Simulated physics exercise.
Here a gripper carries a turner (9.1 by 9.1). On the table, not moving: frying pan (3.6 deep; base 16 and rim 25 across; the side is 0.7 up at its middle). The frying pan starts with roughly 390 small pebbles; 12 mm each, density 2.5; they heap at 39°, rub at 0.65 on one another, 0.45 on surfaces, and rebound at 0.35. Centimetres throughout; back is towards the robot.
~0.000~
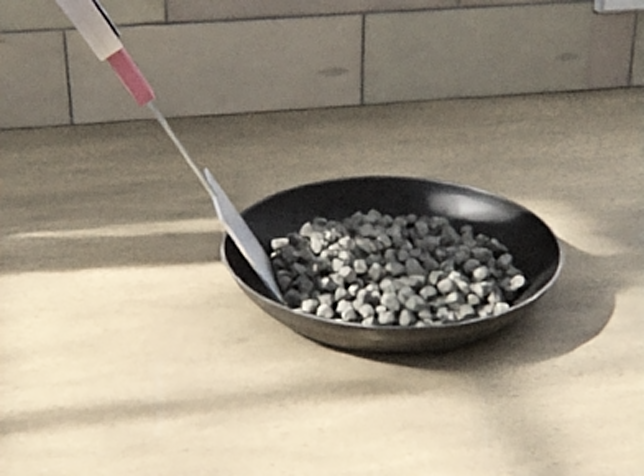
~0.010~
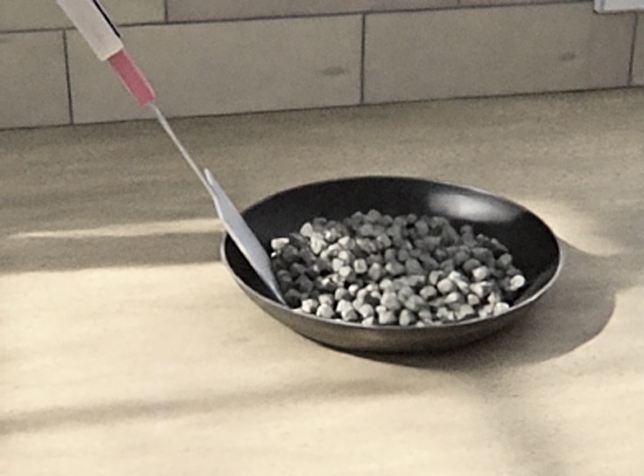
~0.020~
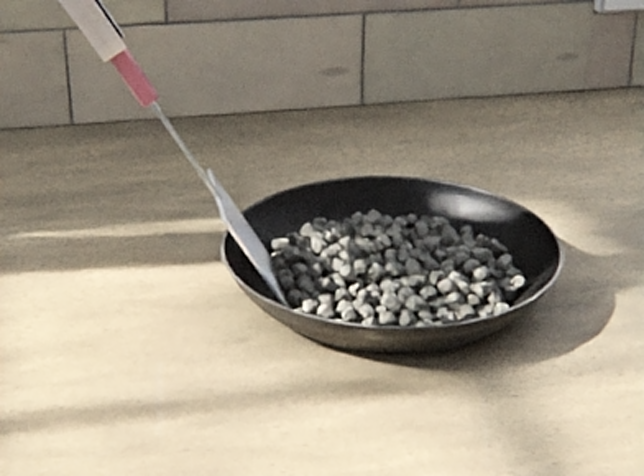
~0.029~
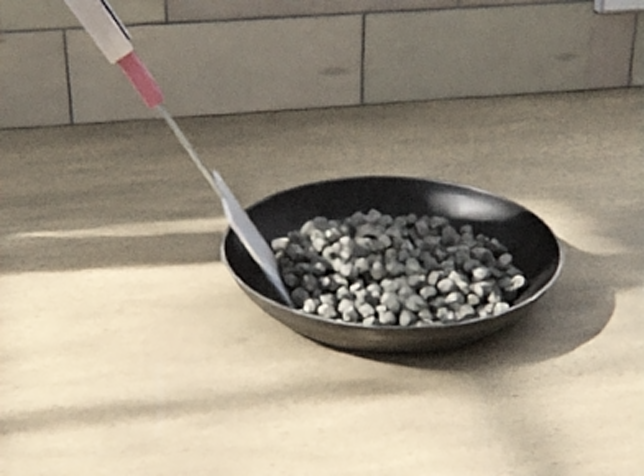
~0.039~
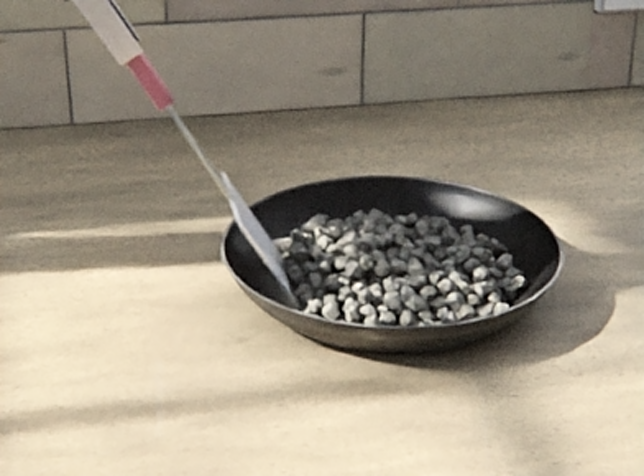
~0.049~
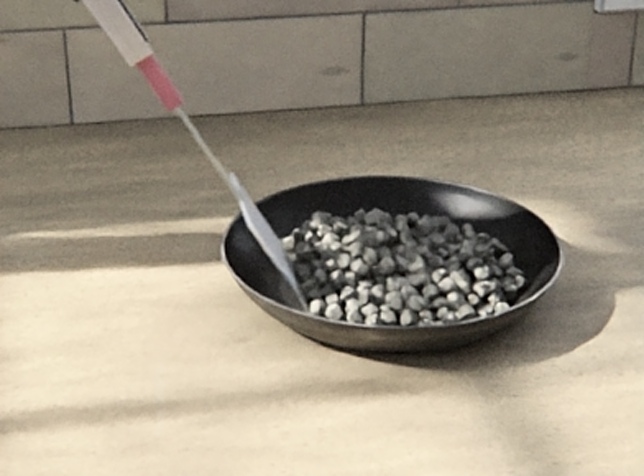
A spatula moves slightly right inside a black pan, nudging the heaped gray pebbles.
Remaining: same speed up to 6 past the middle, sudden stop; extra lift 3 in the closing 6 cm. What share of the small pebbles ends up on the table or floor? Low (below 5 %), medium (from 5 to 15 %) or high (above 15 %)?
On the table or floor the share is medium, from 5 to 15 %.
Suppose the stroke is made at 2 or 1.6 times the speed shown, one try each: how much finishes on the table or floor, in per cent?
Some 25 and 20 per cent.
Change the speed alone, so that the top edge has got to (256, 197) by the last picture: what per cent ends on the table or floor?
Some 20 per cent.
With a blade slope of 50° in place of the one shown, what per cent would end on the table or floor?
Then about 10 per cent.
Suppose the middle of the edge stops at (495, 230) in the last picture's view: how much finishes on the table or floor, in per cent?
Some 30 per cent.
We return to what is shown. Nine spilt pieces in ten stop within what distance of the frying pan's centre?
Some 20 cm.
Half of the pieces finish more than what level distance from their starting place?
Some 6 cm.
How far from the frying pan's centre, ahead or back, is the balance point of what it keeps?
Roughly 5.0 cm ahead.
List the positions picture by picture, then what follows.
The turner top edge at (213, 193), sloping 60°; upper third of the load around (378, 264), from x 280 to 520, top at y 220; 389 in the frying pan, in the first picture.
The turner top edge at (213, 193), sloping 60°; upper third of the load around (378, 264), from x 280 to 520, top at y 220, in the second picture.
The turner top edge at (216, 194), sloping 60°; upper third of the load around (378, 263), from x 280 to 520, top at y 220, in the third picture.
The turner top edge at (222, 195), sloping 60°; upper third of the load around (376, 262), from x 280 to 520, top at y 220, in the fourth picture.
The turner top edge at (231, 197), sloping 60°; upper third of the load around (375, 260), from x 280 to 520, top at y 220, in the fifth picture.
The turner top edge at (239, 197), sloping 60°; upper third of the load around (377, 258), from x 280 to 520, top at y 215; 389 in the frying pan, in the sixth picture.
After 0.12 s, sloping 60°, highest piece 4 above the table; 389 in the frying pan.
After 0.19 s, sloping 60°, highest piece 6 above the table; 382 in the frying pan, 7 on the blade or in flight.
After 0.43 s, sloping 60°, highest piece 6 above the table; 351 in the frying pan, 38 on the table or floor.
After 1.48 s, sloping 60°, highest piece 6 above the table; 348 in the frying pan, 41 on the table or floor.
In the end, 348 in the frying pan, 41 on the table or floor. That is 11 % on the table or floor.
